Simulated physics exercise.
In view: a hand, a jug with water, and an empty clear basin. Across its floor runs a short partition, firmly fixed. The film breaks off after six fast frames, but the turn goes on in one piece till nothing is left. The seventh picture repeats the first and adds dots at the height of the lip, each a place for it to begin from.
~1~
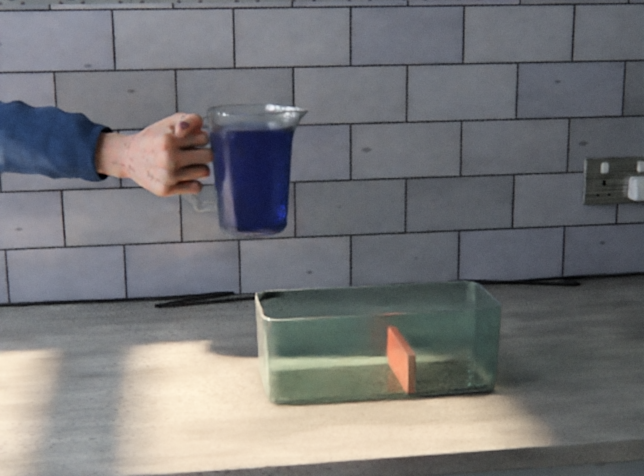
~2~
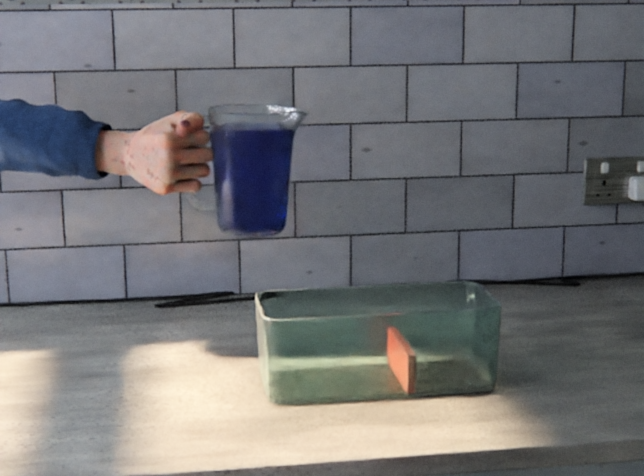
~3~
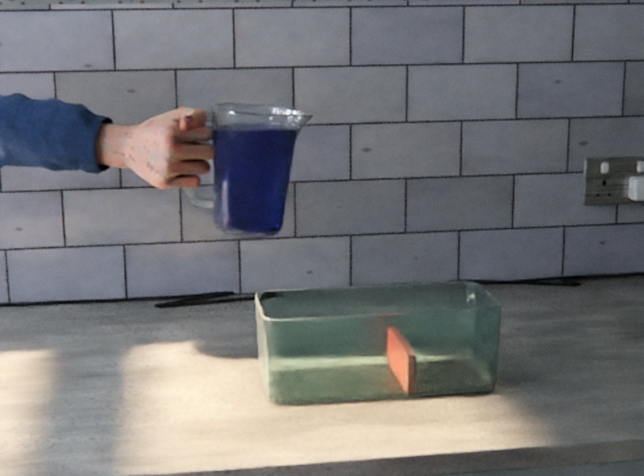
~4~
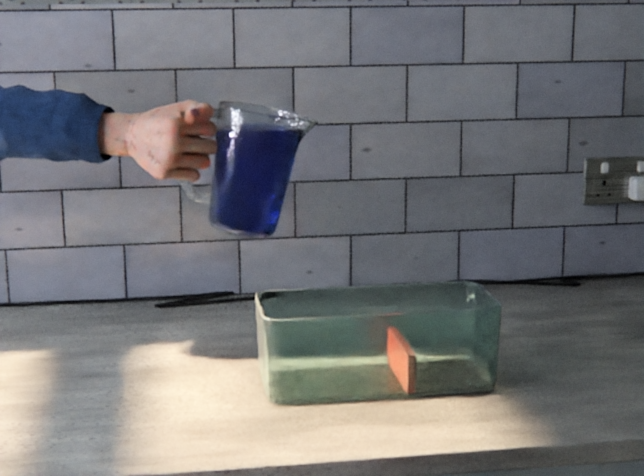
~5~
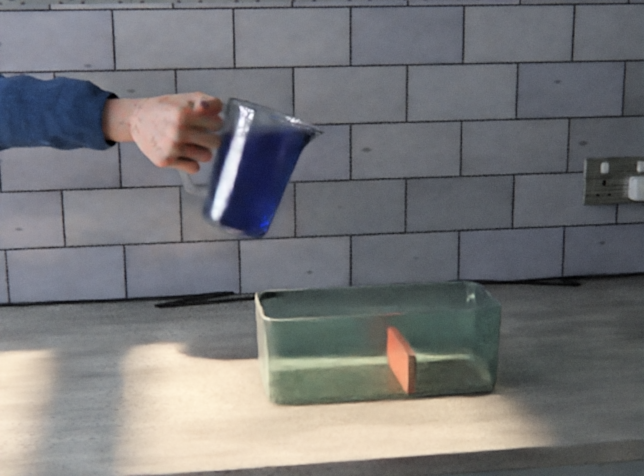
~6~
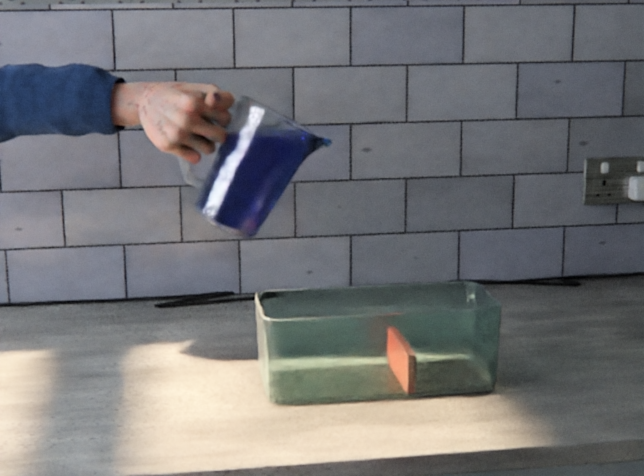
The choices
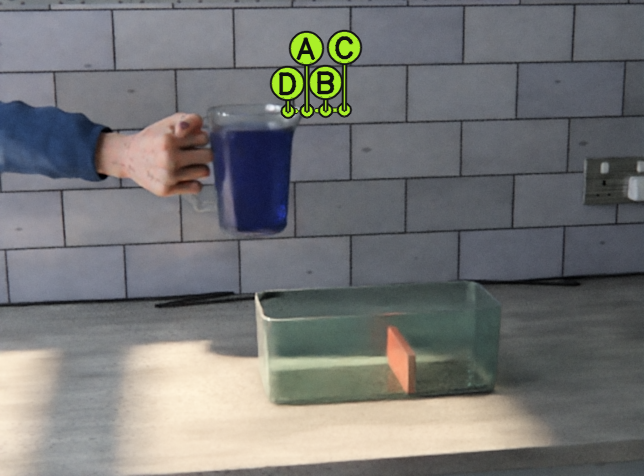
The clip shows a hand holding a clear jug of blue liquid above a glass basin with a short reddish partition, first keeping it upright, then tilting it progressively to the right until the liquid reaches the lip.
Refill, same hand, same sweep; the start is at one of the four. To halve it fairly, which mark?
B is best.
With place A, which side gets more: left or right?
The left side.
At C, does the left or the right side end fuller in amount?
More ends on the right.
In lime, A at (306, 110); B at (325, 110); C at (344, 109); D at (288, 111).
Choosing A, about 84 % ends left of the wall and 9 % right of it; 8 % is lost outside.
Choosing B, about 49 % ends left of the wall and 50 % right of it.
Choosing C, about 14 % ends left of the wall and 85 % right of it.
Choosing D, about 95 % ends left of the wall and 3 % right of it.
